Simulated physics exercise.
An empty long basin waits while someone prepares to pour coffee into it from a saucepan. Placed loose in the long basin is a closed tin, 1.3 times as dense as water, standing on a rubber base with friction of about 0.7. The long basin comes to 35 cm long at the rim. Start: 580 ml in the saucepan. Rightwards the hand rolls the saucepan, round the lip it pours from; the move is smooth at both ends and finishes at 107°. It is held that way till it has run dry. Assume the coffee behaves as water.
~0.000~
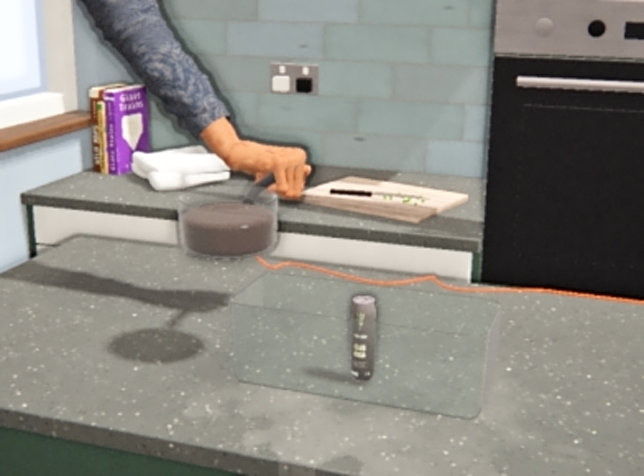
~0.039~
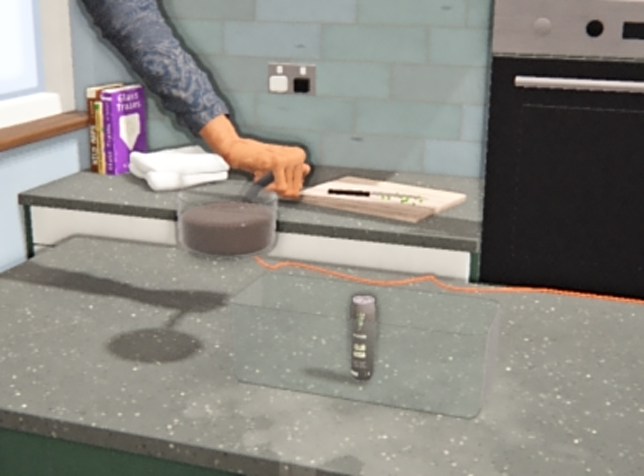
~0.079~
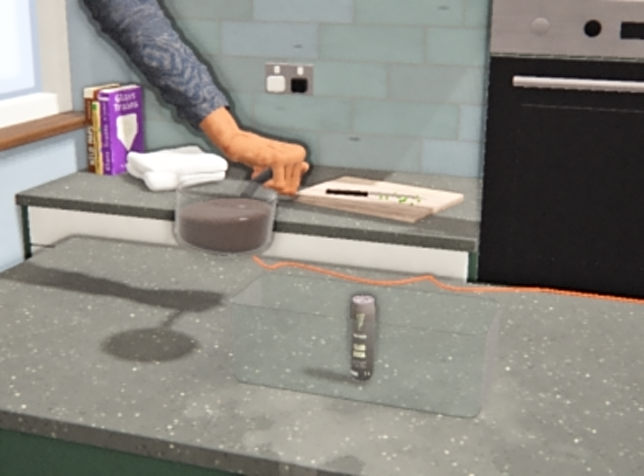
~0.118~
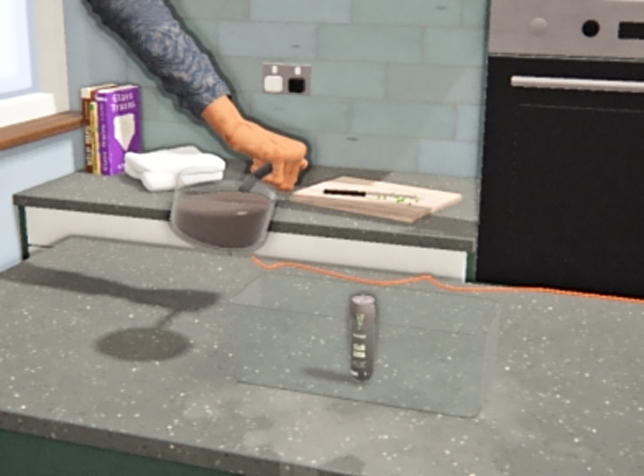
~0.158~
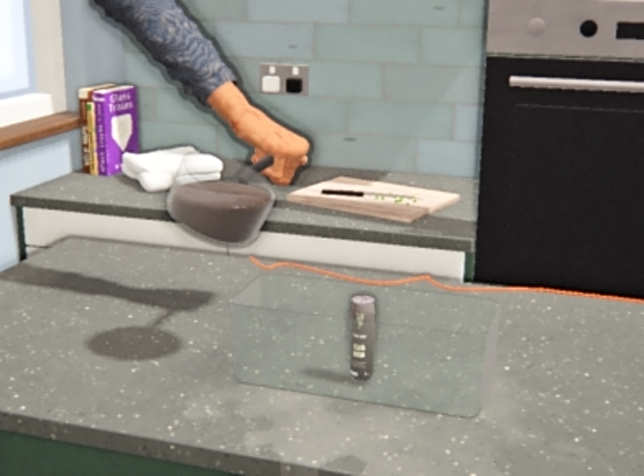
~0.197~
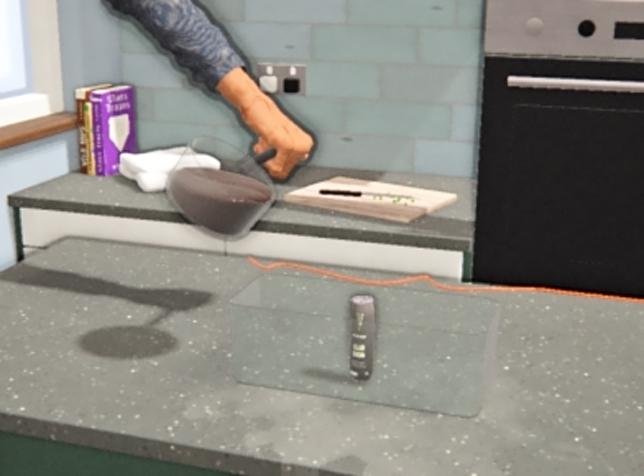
A hand at the back counter holds a glass saucepan of dark liquid level, then tilts it steadily to the right, the liquid shifting inside, while a small closed container stands still in a clear basin on the speckled worktop.
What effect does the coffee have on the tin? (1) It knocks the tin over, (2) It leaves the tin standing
It knocks the tin over (1).
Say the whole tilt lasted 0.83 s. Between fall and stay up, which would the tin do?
Well, the tin simply tips.
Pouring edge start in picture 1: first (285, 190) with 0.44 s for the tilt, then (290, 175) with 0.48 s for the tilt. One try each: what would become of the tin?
Trial 1 - tin stays standing; trial 2 - tin stays standing.
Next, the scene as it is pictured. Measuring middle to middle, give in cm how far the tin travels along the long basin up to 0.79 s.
7 cm, roughly.
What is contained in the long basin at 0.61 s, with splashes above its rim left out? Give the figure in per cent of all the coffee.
Reading: Approx. 78 %.
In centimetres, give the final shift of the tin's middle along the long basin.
Net tin displacement: Roughly 7.5 cm.
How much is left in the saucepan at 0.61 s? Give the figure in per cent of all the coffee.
Roughly 4 percent remains.
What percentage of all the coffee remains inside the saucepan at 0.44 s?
Roughly 44 %.
Then, 0.44 s in, the tilt is 104° and 44 per cent is still to pour; the tin stands where it began.
Then, 0.61 s in, the tilt is 107° and 4 per cent is still to pour; the tin leans 7°.
Then, 0.79 s in, the tilt is 107° and 0 per cent is still to pour; the tin lies on its side.
Then, 0.99 s in, the tilt is 107° and 0 per cent is still to pour; the tin lies on its side.
Finally, the tin lies on its side.
